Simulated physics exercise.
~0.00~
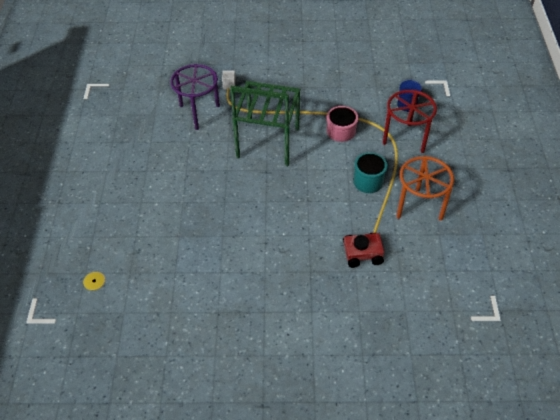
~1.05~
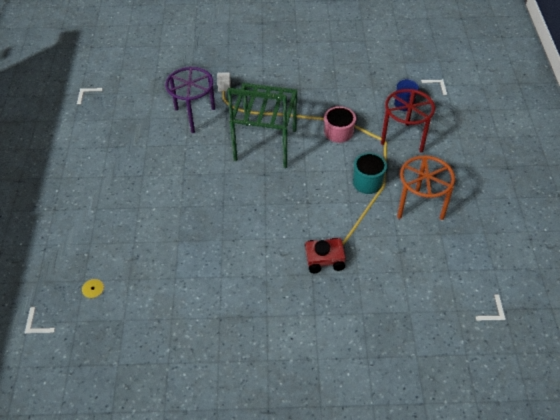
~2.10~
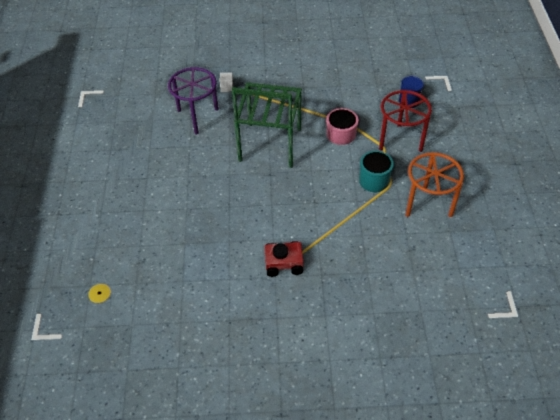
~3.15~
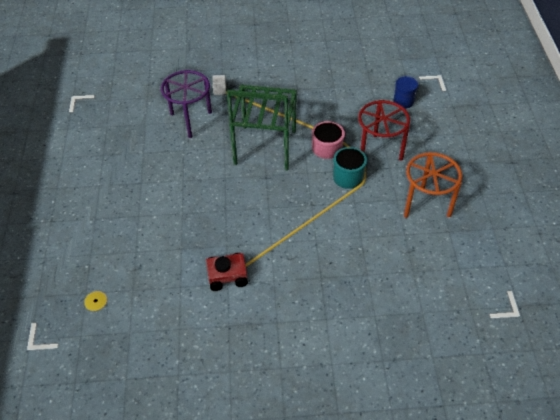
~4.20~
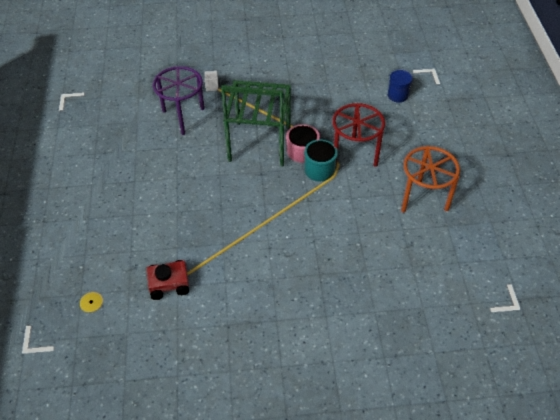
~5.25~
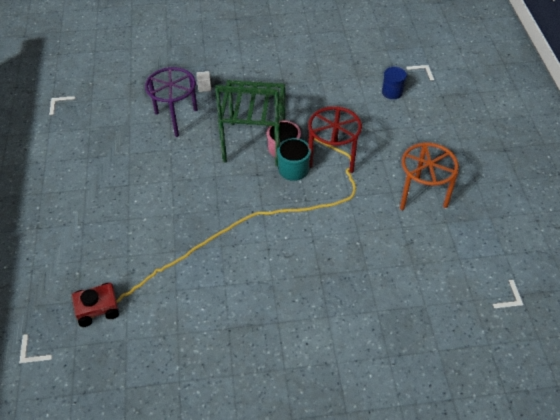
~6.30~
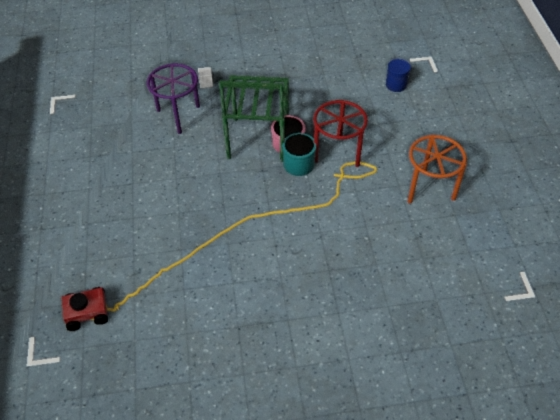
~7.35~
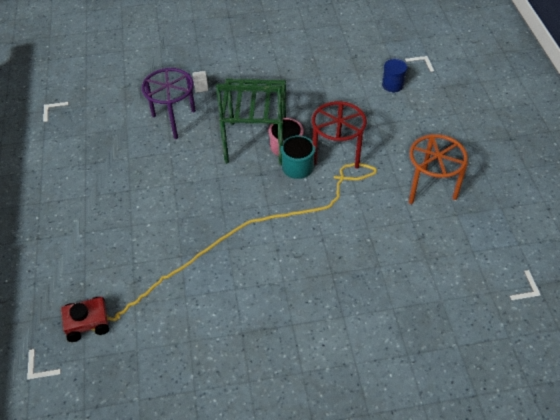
On a hallway floor, a red cart's yellow lead drags two pots and a red stool left, then comes loose.
